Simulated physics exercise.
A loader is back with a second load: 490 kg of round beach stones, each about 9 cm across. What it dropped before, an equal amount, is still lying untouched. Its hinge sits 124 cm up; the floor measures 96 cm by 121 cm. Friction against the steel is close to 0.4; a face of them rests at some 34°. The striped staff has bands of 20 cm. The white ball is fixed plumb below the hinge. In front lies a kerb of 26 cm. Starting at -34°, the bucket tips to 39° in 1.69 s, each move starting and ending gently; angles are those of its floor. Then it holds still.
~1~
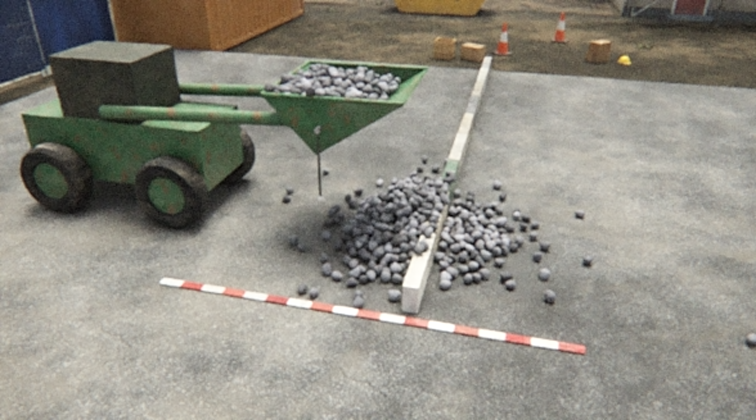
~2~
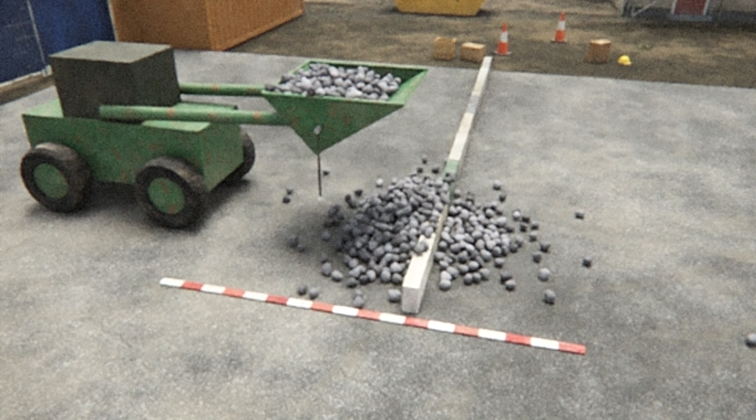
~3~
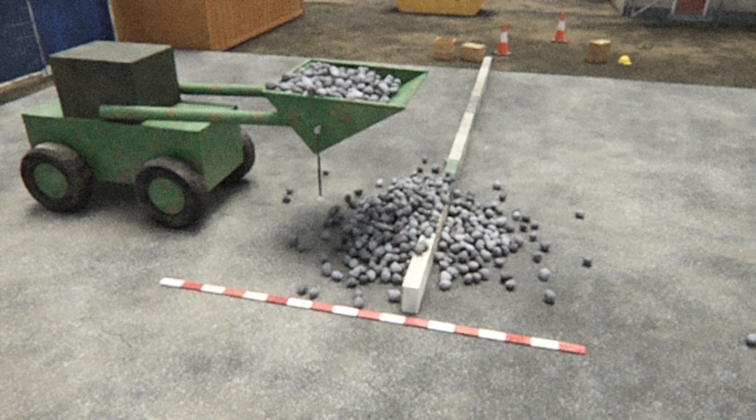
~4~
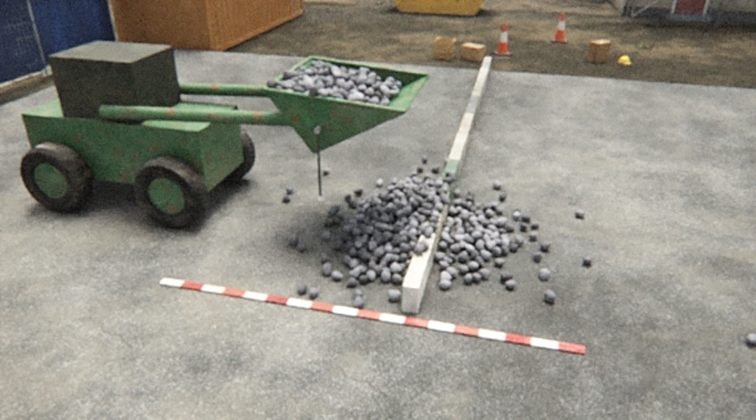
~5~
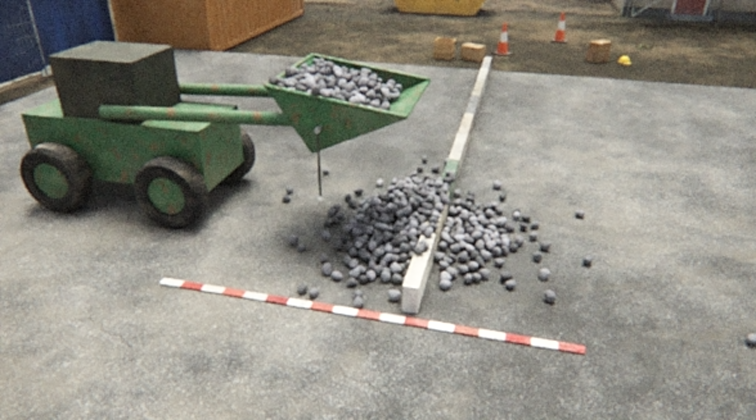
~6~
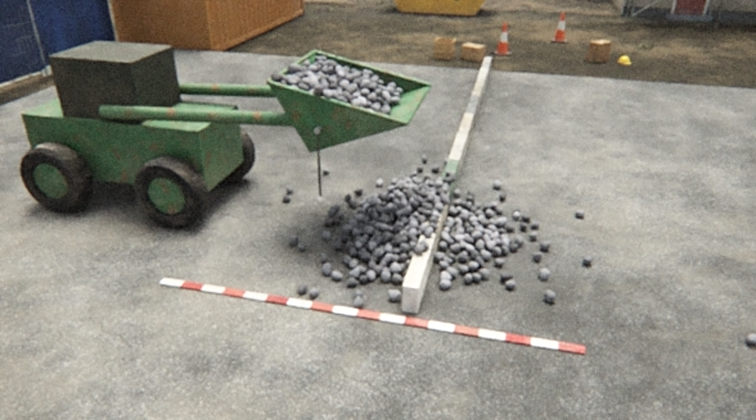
The bucket of a green wheeled loader, heaped with grey stones, tilts slowly and slightly, its front lip dipping to the right while the stones stay inside and the camera stays still. The loader stands at left on a grey yard, seen from slightly above. A grey stone pile lies motionless across a pale kerb, behind a red-and-white striped staff, with orange cones beyond.
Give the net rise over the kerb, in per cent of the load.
Roughly 33 per cent of a load more.
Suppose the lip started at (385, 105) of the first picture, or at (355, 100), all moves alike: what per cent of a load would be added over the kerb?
About 10 and 0 per cent.
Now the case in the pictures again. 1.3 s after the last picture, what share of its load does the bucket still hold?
Roughly 30 per cent is still inside.
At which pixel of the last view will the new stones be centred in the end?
Their middle is at about (416, 215).
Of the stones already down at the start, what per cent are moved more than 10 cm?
Roughly 25 per cent of them.
Then, 0.8 s after the last picture the floor is at 28°; in per cent of one load, 95 in the bucket, 85 on this side of the kerb, 20 over the kerb; the foremost stones are at (575, 260).
Then, 1.3 s after the last picture the floor is at 39°; in per cent of one load, 29 in the bucket, 141 on this side of the kerb, 30 over the kerb; the foremost stones are at (575, 260).
Then, 1.7 s after the last picture the floor is at 39°; in per cent of one load, 1 in the bucket, 153 on this side of the kerb, 46 over the kerb; the foremost stones are at (575, 260).
Then, 4.5 s after the last picture the floor is at 39°; in per cent of one load, 0 in the bucket, 147 on this side of the kerb, 53 over the kerb; the foremost stones are at (586, 270). Net gain over the kerb, 33.
